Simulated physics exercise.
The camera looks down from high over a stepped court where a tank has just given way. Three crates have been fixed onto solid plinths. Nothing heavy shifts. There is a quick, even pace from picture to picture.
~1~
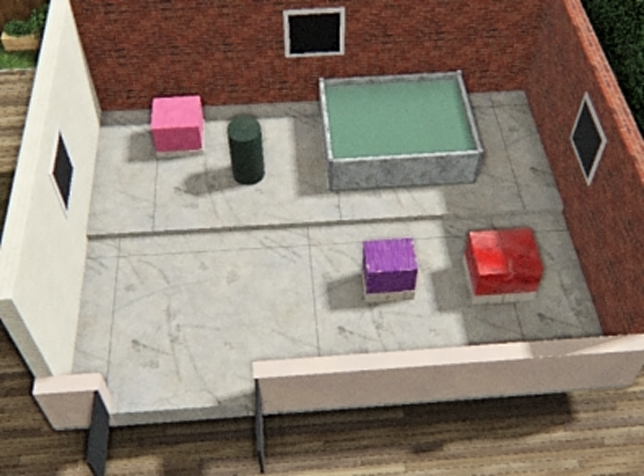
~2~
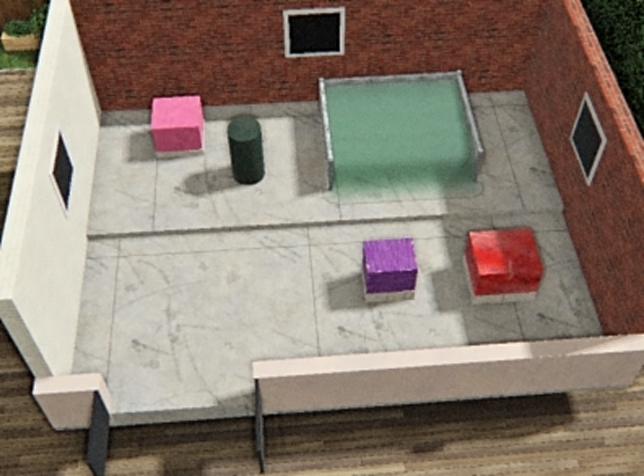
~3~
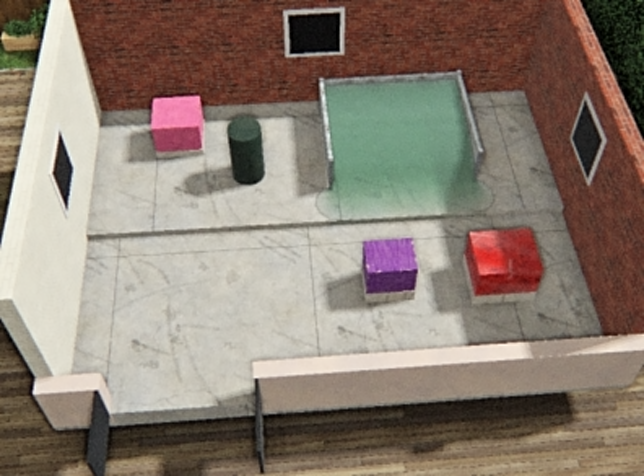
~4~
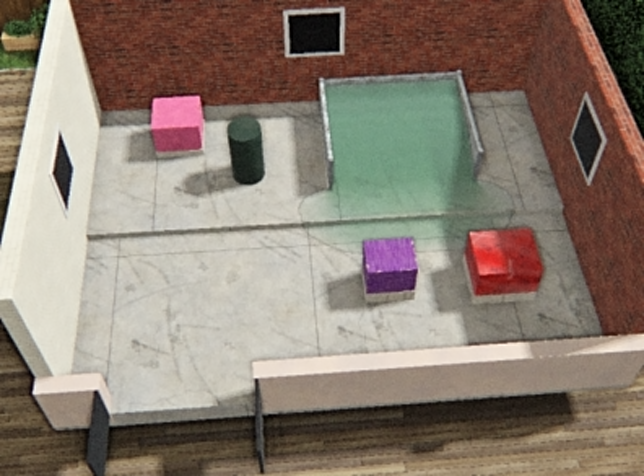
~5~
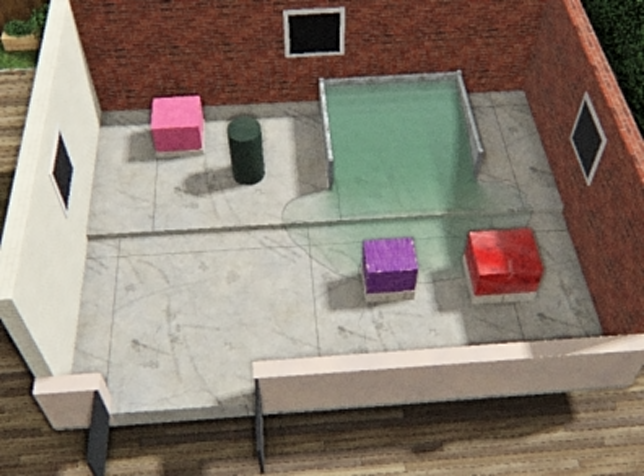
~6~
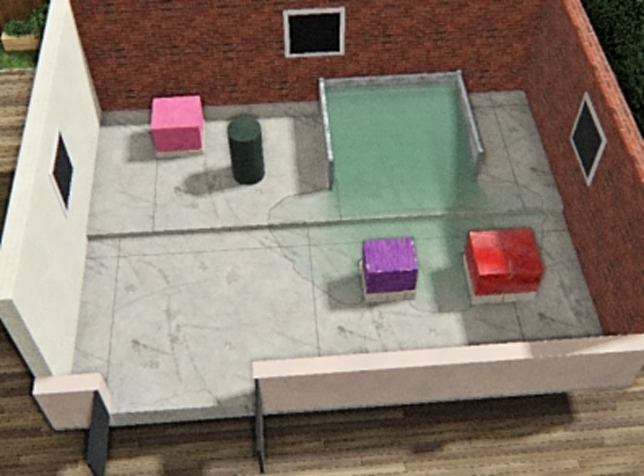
Green water pouring from the opened front of a tank, spreading over a step and around purple and red blocks in a walled court.
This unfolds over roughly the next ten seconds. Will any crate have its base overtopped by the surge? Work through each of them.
Each in turn: The purple crate is overtopped, the red crate is overtopped, the pink crate is spared.
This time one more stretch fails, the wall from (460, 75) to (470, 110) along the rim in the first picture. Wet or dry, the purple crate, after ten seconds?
I'd say the purple crate never gets wet.
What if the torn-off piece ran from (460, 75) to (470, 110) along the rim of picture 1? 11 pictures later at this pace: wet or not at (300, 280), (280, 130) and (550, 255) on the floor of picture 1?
First spot unwetted, second unwetted, third drenched.
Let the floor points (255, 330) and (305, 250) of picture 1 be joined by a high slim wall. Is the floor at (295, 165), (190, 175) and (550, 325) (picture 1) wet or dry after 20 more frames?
Taking the three spots in order: Spared, spared, soaked.
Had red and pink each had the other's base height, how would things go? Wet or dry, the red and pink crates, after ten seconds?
Red crate: Is reached; pink crate: Stays clear.
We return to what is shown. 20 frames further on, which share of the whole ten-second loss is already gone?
About 25 per cent.
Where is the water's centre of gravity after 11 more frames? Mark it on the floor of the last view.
I would point to (411, 238).
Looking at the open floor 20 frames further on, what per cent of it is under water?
I reckon around 65 %.
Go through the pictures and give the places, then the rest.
The first picture shows the tank at (398, 118) is whole and still.
In the second picture, water pours out at (404, 176) and has run to (326, 192).
In the third picture, water pours out at (403, 177) and has run to (324, 209).
In the fourth picture, the front is at (509, 210), out from the gap at (403, 178).
In the fifth picture, water pours out at (403, 178) and has run to (527, 209).
In the sixth picture, water pours out at (403, 178) and has run to (465, 305).
A moment on, water covers 30 % of the floor; the purple crate water round its plinth, the red crate water round its plinth, the pink crate not reached.
Next, water covers 45 % of the floor; the purple crate water round its plinth, the red crate water round its plinth, the pink crate not reached.
Then, water covers 65 % of the floor; the purple crate water round its plinth, the red crate water round its plinth, the pink crate not reached.
Later, water covers 70 % of the floor; the purple crate water round its plinth, the red crate water round its plinth, the pink crate not reached.
In the end, water covers 70 % of the floor; the purple crate was topped, the red crate was topped, the pink crate stayed above the water.
